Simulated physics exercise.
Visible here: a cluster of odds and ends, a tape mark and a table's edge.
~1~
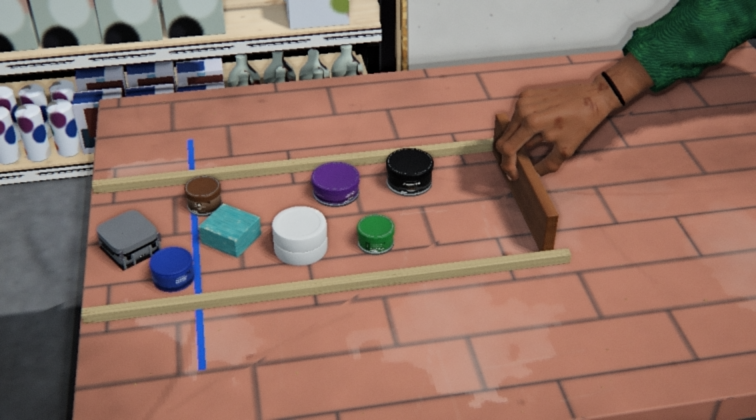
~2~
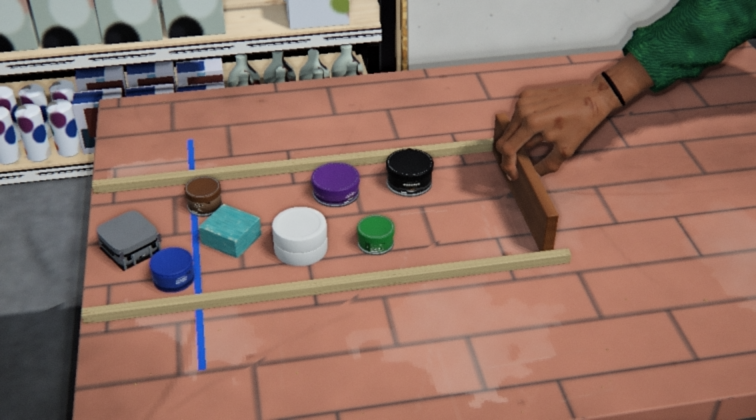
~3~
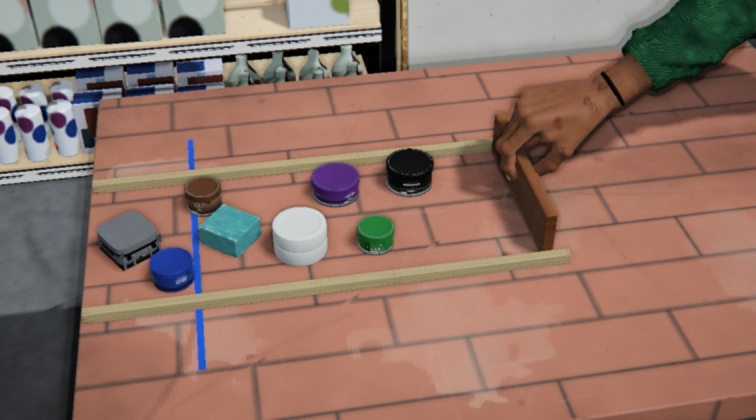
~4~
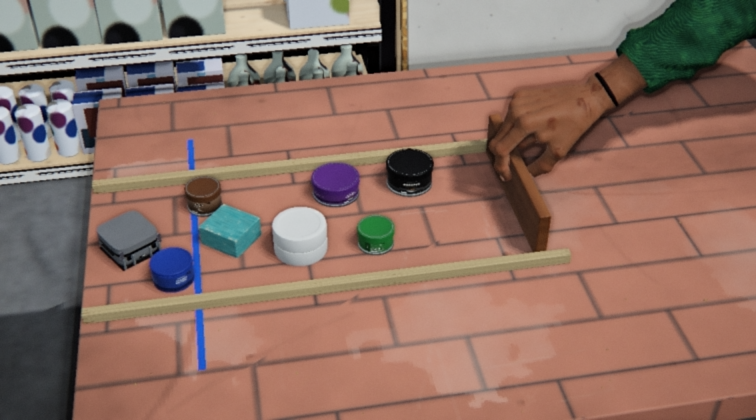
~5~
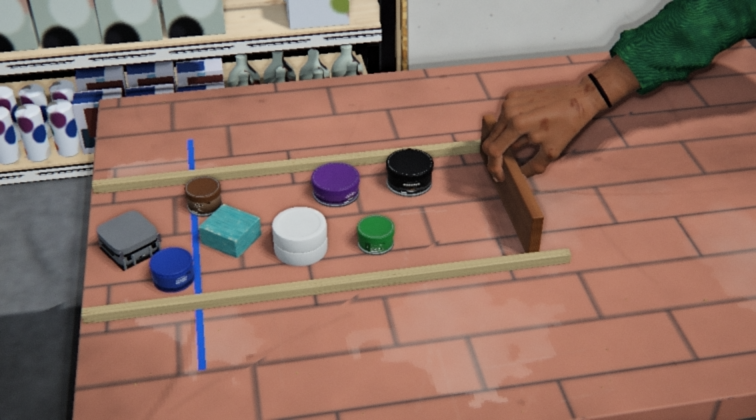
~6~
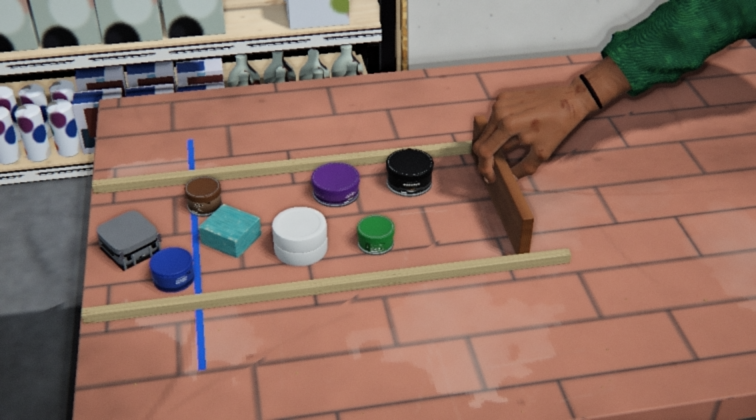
A wooden board, held upright by a hand, stayed still at first, then slid slightly left between two rails, while the tubs, tins and block near the blue tape stayed where they were.
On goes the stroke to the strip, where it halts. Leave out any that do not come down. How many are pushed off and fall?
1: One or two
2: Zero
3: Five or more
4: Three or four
1, one or two.
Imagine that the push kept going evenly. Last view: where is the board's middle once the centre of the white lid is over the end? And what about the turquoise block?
At (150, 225) for the white lid; at (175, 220) for the turquoise block.
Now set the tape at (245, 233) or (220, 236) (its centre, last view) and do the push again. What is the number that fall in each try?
Tallies in order: 0 and 0.
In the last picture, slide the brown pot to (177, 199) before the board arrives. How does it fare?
Here the brown pot winds up off.
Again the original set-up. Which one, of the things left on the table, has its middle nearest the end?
Result: Blue tub.
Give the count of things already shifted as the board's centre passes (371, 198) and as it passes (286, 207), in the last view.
3 at one spot and 6 at the other.
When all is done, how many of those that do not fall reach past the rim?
I'd put it at 2.
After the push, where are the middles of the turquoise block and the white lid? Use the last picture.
You'll find the turquoise block at roughly (106, 235) and the white lid at roughly (131, 260).
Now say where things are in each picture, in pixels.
In the first picture, grey case (129, 240); blue tub (172, 270); brown pot (204, 196); board (523, 181); tape (195, 238).
In the second picture, blue tub (172, 270); white lid (300, 236).
In the third picture, brown pot (204, 197); purple tin (336, 185).
In the fourth picture, grey case (129, 241); green tin (376, 235).
In the fifth picture, blue tub (172, 270); turquoise block (230, 231).
In the sixth picture, grey case (129, 241); blue tub (172, 270); brown pot (204, 197); board (500, 183); tape (195, 238).
A little later, none off yet; grey case at rest near (129, 241); blue tub at rest near (172, 270); brown pot at rest near (204, 197).
When it is over, the number that fall off is one or two; down, brown pot and grey case.
